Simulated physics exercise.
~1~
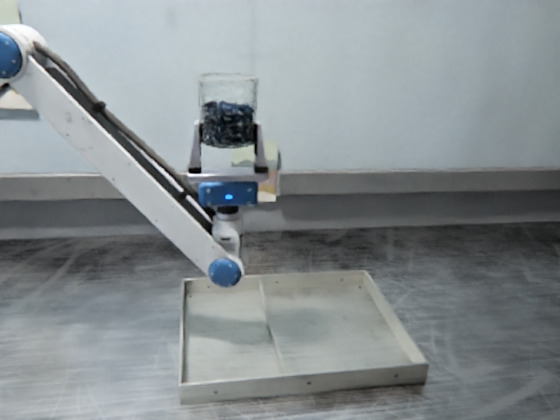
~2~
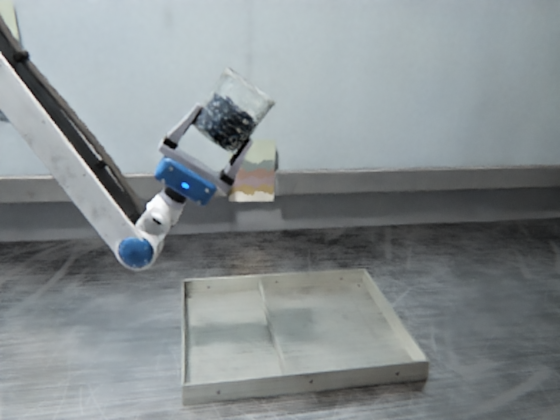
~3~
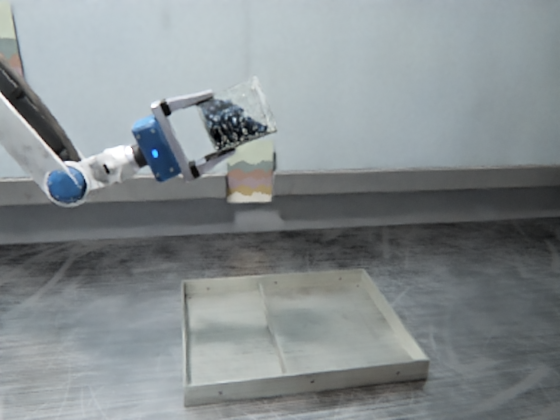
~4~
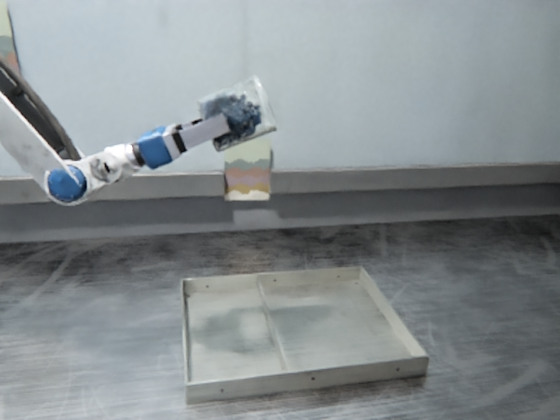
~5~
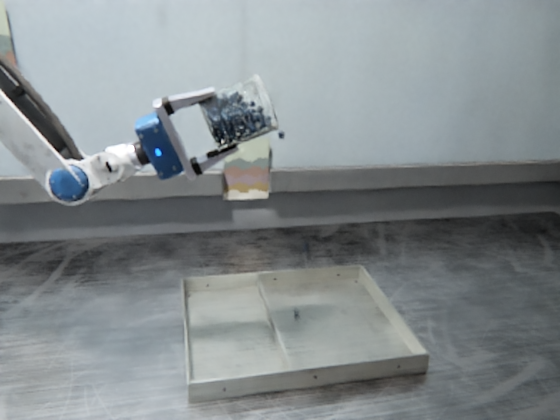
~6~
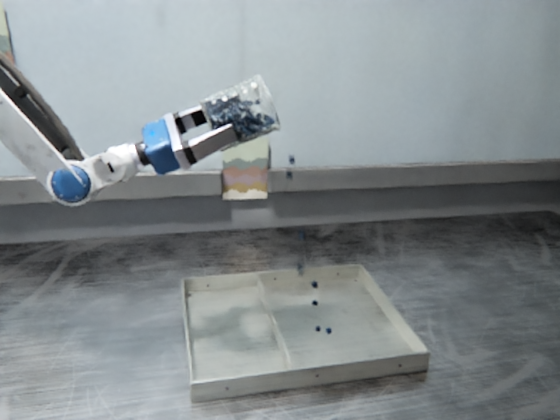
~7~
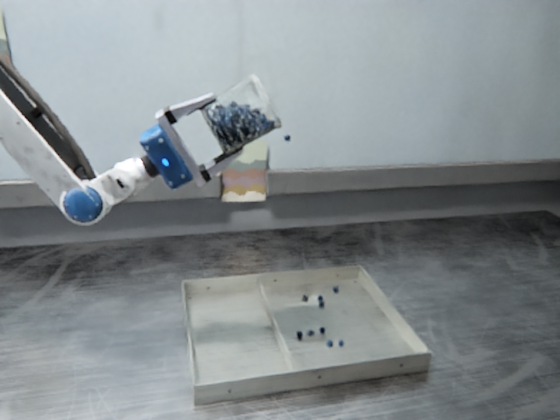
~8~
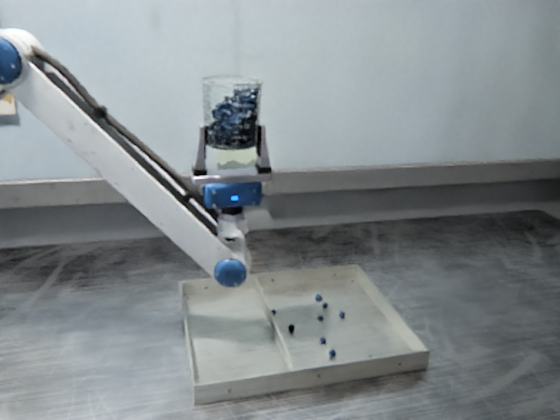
Above a divided tray on a grey table, a robot arm tipped a clear beaker of dark beads onto its side and rolled it, dropping a few into the tray's right part, then stood it upright with most beads still inside.
